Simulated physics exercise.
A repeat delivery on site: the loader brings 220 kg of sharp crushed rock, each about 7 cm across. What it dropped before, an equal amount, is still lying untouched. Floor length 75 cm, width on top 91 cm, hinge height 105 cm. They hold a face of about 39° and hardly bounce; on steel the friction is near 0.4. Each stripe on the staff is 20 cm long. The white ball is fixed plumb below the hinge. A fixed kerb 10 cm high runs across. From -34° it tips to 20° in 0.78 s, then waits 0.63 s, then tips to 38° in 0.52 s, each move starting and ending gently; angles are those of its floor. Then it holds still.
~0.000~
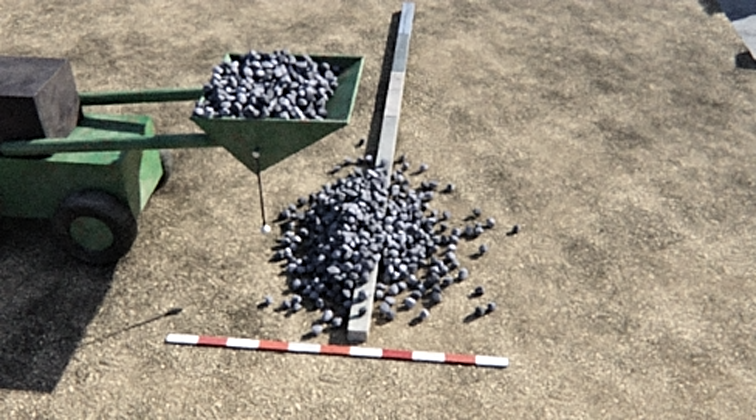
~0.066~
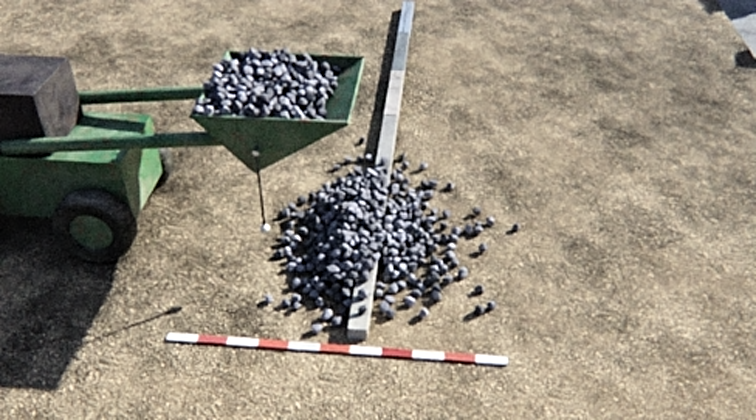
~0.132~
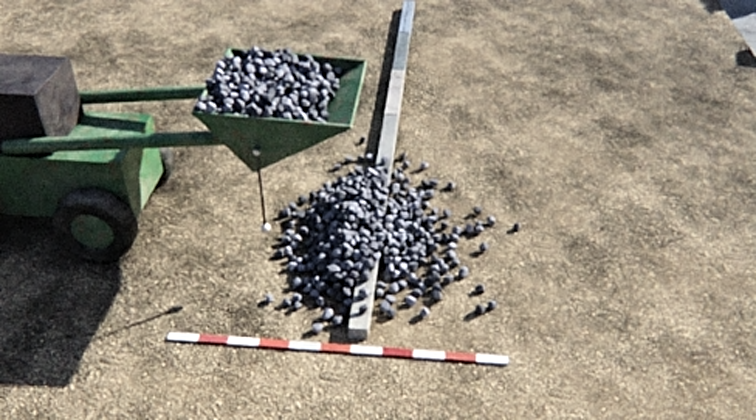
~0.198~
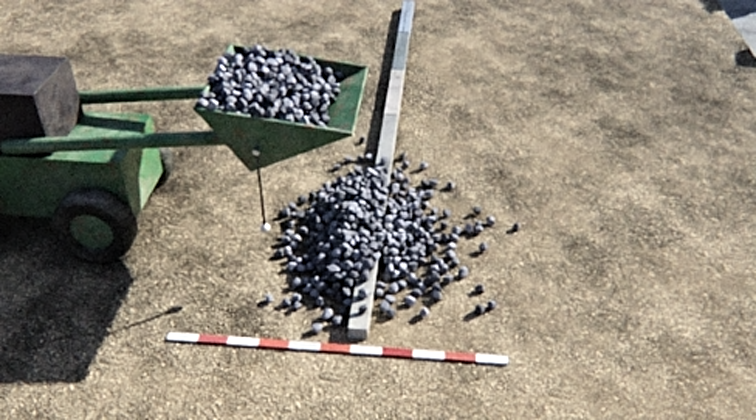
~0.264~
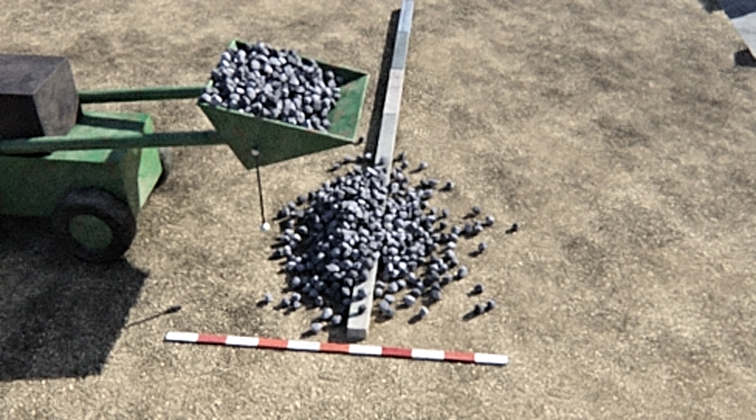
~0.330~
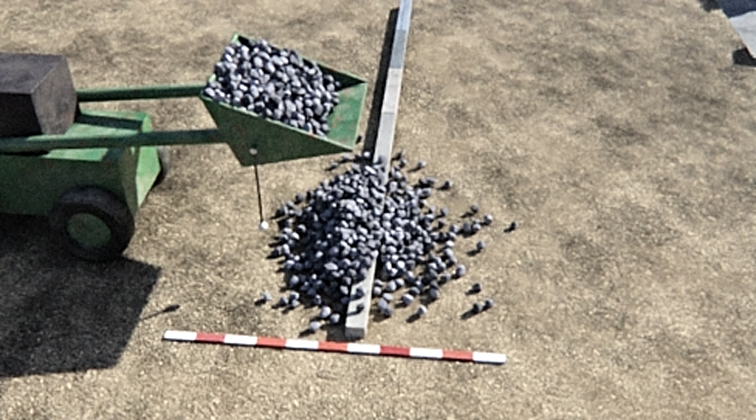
A green loader slowly tilts its bucket of dark stones downward beside a pile of stones.
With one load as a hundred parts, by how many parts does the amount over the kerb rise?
About 59 per cent.
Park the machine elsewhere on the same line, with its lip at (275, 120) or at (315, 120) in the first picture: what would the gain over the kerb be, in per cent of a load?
First some 0, then 15 per cent.
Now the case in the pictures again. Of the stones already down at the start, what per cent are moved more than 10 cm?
Roughly 5 per cent of them.
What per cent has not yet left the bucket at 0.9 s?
Roughly 100 per cent is still inside.
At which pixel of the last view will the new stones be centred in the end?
Near (386, 218).
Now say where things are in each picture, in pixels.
In the first frame, the bucket is at -34°, its lip at (348, 123); the top of the load is at (267, 67). The earlier load is highest near (351, 215), 26 cm above ground level, 72 % on this side of the kerb, 28 % over the kerb.
In the second frame, the bucket is at -33°, its lip at (348, 124); the top of the load is at (268, 66); the stones move at 0.1 m/s on average.
In the third frame, the bucket is at -30°, its lip at (351, 128); the top of the load is at (256, 67); the stones move at 0.2 m/s on average.
The fourth frame shows lip at (352, 134), floor tilted -25°, highest stones at (242, 59); the stones move at 0.3 m/s on average.
The fifth frame shows lip at (354, 142), floor tilted -20°, highest stones at (236, 57); the stones move at 0.3 m/s on average.
The sixth frame shows lip at (353, 151), floor tilted -13°, highest stones at (235, 56); the stones move at 0.4 m/s on average.
After 0.6 s the floor is at 11°; in per cent of one load, 100 in the bucket, 72 on this side of the kerb, 28 over the kerb; the foremost stones are at (485, 253).
After 0.9 s the floor is at 20°; in per cent of one load, 99 in the bucket, 73 on this side of the kerb, 28 over the kerb; the foremost stones are at (485, 253).
After 2.4 s the floor is at 38°; in per cent of one load, 5 in the bucket, 119 on this side of the kerb, 75 over the kerb; the foremost stones are at (485, 253).
After 4.8 s the floor is at 38°; in per cent of one load, 0 in the bucket, 113 on this side of the kerb, 87 over the kerb; the foremost stones are at (485, 237). Net gain over the kerb, 59.
